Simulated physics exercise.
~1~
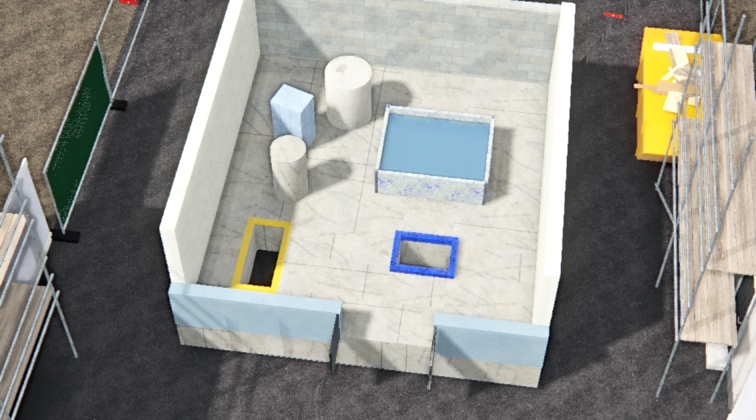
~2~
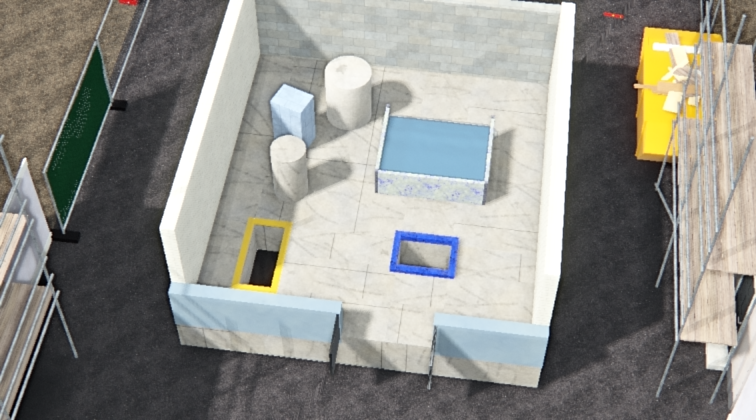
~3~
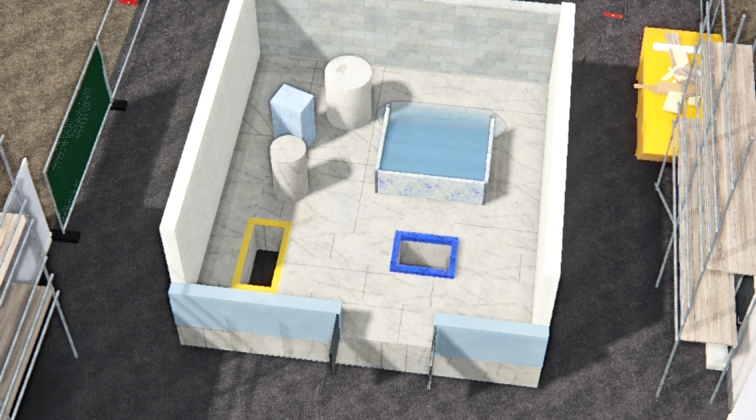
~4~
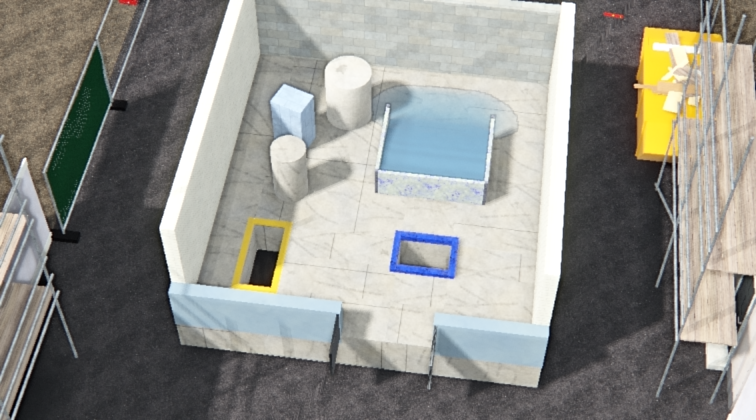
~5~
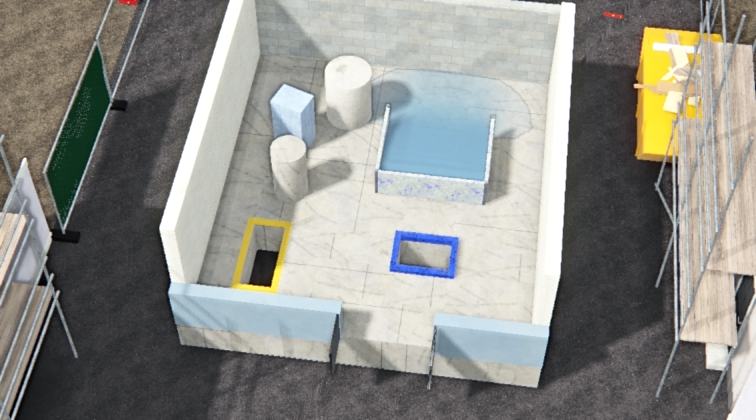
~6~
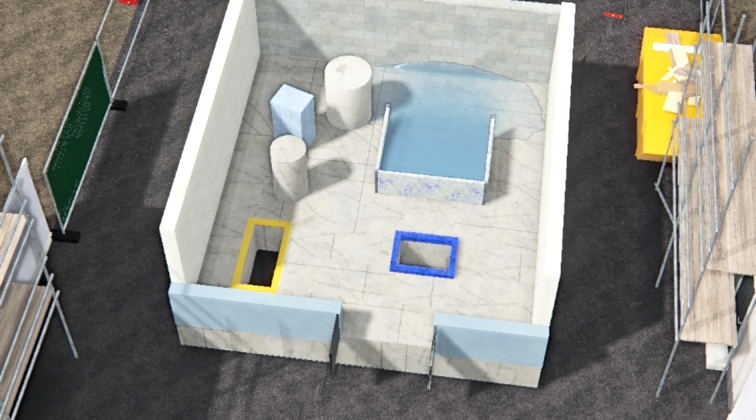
A pale, walled building plot with a stone-like floor lies on dark ground, seen from high above by a still camera. Inside are a blue-filled open tank, two pale cylinders and a light blue block to its left, and yellow-rimmed and blue-rimmed openings nearer the front. The tank's far side opens, and water pours out, spreading across the floor toward the back wall.
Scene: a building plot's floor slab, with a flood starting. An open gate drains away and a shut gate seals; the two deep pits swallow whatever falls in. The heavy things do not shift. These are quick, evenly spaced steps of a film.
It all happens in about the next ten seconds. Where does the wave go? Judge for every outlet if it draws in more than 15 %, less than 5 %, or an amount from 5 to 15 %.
The gate swallows below five per cent; the blue pit swallows below five per cent; the yellow pit swallows five to fifteen per cent.
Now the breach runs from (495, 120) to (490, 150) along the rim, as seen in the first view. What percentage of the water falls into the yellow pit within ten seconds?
In per cent: Yellow 6.
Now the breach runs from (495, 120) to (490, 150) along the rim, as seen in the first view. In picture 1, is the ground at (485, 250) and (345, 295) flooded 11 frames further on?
In that order: Wet, free of water.
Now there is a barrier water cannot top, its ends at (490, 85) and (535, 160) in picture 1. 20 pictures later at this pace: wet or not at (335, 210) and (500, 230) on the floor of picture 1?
Spared, then submerged.
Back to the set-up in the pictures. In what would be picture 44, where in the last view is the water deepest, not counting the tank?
Deepest point: About (526, 338).
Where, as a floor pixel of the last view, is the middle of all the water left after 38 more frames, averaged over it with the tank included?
Around pixel (405, 163).
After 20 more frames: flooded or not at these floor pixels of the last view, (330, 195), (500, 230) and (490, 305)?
In that order, the three spots are high and dry, soaked and high and dry.
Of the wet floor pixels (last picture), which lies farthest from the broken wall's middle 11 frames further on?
My best guess is about (260, 57).
A moment on, water covers 20 % of the floor; the gate 0 %, the blue pit 0 %, the yellow pit 0 %.
Next, water covers 25 % of the floor; the gate 0 %, the blue pit 0 %, the yellow pit 0 %.
Then, water covers 45 % of the floor; the gate 0 %, the blue pit 0 %, the yellow pit 0 %.
Later, water covers 75 % of the floor; the gate 1 %, the blue pit 0 %, the yellow pit 3 %.
In the end, water covers 95 % of the floor; the gate 3 %, the blue pit 0 %, the yellow pit 11 %.
